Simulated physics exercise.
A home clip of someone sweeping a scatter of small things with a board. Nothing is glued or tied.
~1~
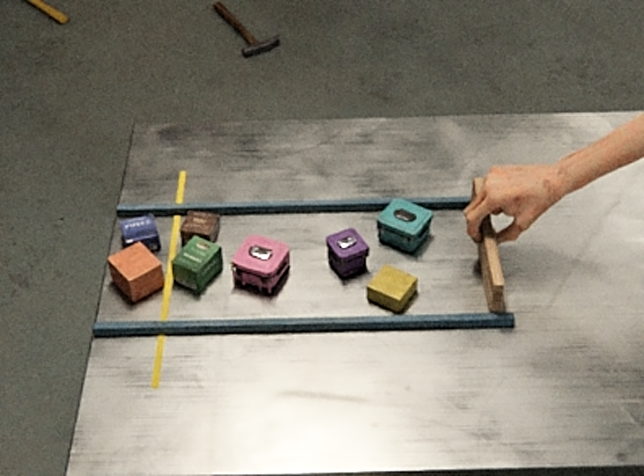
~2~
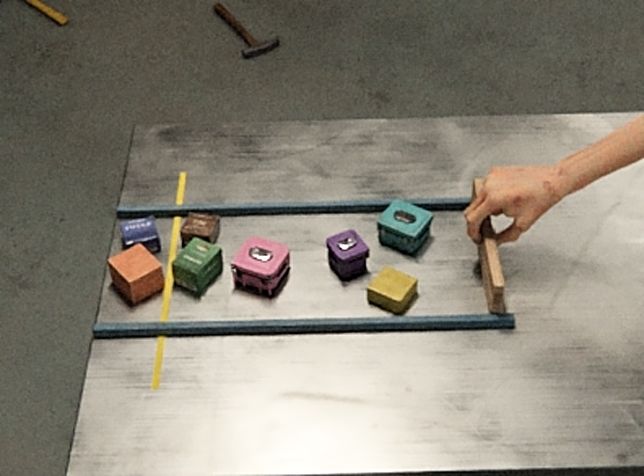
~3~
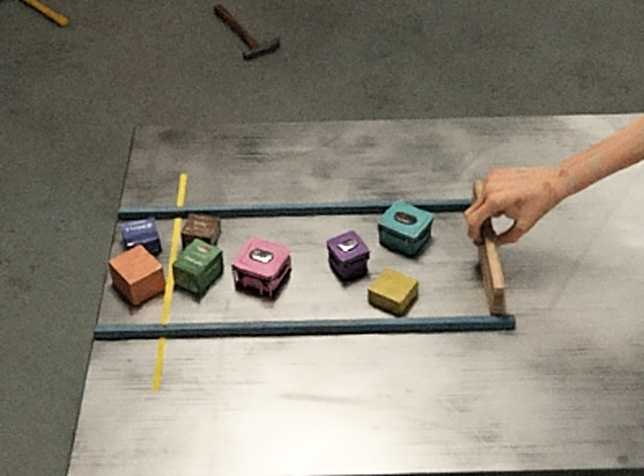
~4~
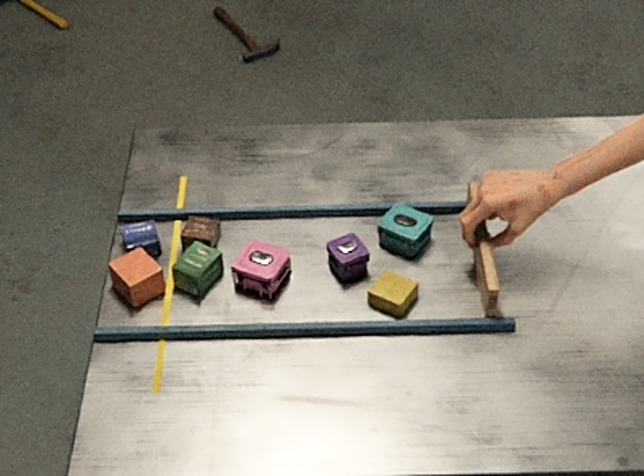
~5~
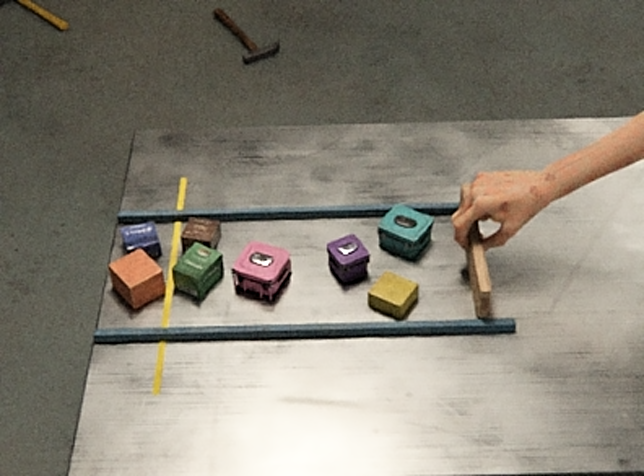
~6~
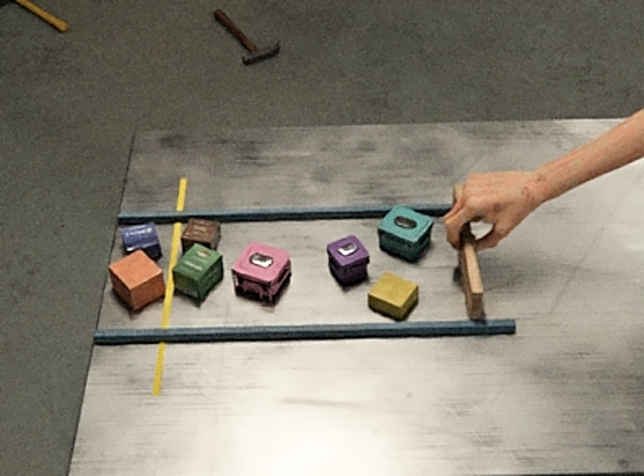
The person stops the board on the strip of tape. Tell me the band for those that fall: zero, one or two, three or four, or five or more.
In the end the number that fall off is three or four.
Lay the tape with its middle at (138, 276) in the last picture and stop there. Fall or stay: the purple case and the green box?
The purple case stays on; the green box is lost.
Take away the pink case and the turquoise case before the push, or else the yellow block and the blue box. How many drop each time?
First 1, then 2.
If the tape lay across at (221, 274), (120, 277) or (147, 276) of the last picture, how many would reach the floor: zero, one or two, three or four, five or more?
Taking them in turn, just one or two; more than four; five or more.
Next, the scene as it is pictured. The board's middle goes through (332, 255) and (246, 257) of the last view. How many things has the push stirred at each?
By then 3, and 7.
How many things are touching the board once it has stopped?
It touches 3.
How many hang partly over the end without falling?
That would be 2.
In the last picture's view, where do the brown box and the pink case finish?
First (117, 239), then (111, 277).
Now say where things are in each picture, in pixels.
The first frame shows blue box (141, 235); orange block (137, 272); brown box (200, 229); board (486, 244); tape (170, 268).
The second frame shows orange block (137, 273); green box (197, 265).
The third frame shows brown box (201, 232); board (487, 247).
The fourth frame shows blue box (141, 240); turquoise case (405, 231).
The fifth frame shows orange block (138, 279); purple case (348, 259).
The sixth frame shows blue box (141, 243); orange block (137, 280); brown box (201, 237); board (466, 251); tape (171, 275).
A little later, none off yet; blue box at rest near (141, 243); orange block at rest near (137, 280); brown box at rest near (201, 237).
Next, none off yet; blue box at rest near (141, 243); orange block shifted a little near (117, 279); brown box at rest near (201, 237).
When it is over, the number that fall off is three or four; down, green box, orange block and blue box.
